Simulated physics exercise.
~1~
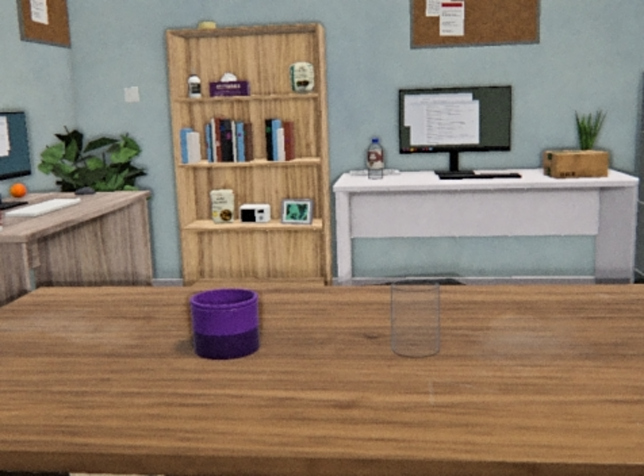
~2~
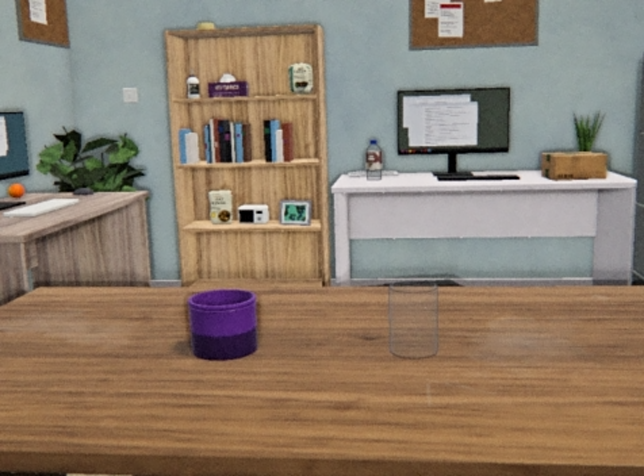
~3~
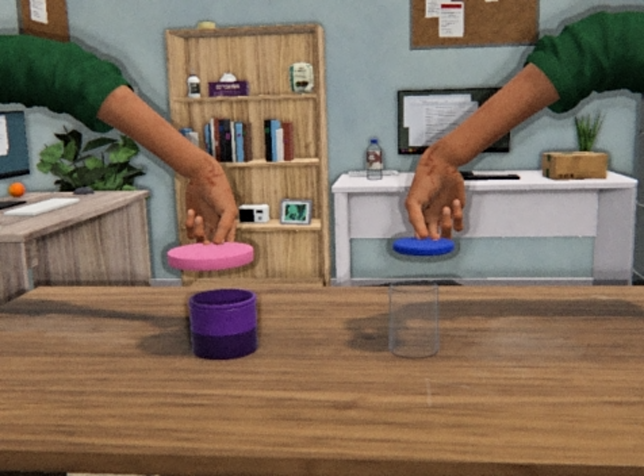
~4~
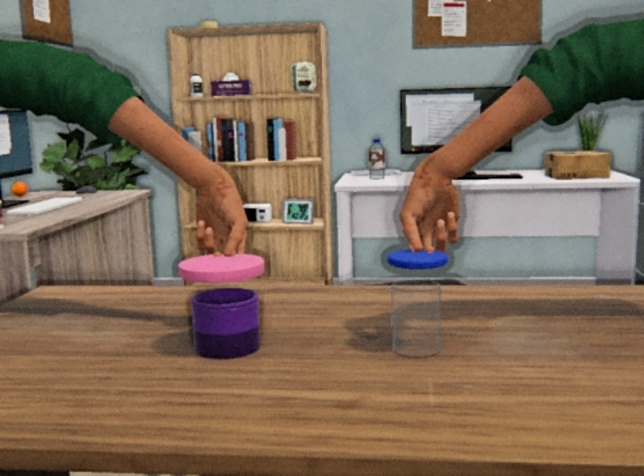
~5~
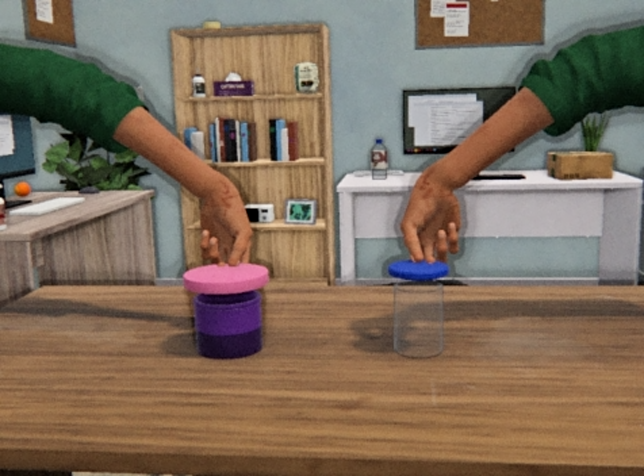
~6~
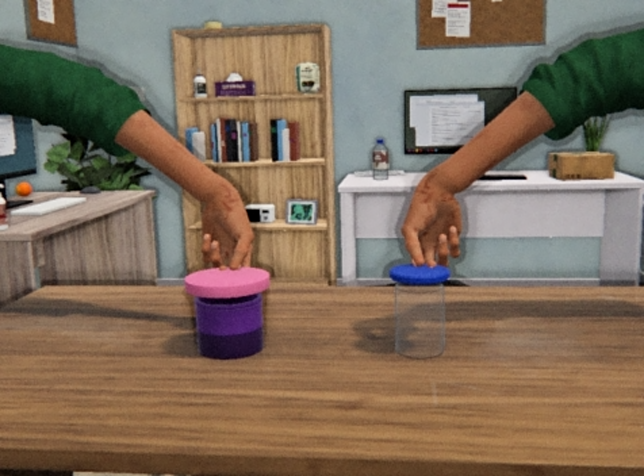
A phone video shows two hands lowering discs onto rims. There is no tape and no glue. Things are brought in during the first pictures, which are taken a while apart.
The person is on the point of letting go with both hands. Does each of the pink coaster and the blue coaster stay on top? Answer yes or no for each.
Pink coaster - yes; blue coaster - yes.
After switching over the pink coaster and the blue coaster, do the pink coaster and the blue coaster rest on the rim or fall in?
Swapped, the pink coaster does not fall in; the blue coaster tumbles in.
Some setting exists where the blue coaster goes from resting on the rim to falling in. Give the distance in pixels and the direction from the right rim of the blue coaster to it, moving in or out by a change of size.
You'd need to go about 8 pixels to the left.
Then, 0.10 s after the last picture, pink coaster sitting on the rim near (228, 292); blue coaster moving near (419, 282).
Then, 0.22 s after the last picture, pink coaster sitting on the rim near (228, 291); blue coaster sitting on the rim near (419, 282).
At rest, the pink coaster rests on the rim, near (228, 291); the blue coaster rests on the rim, near (419, 282).
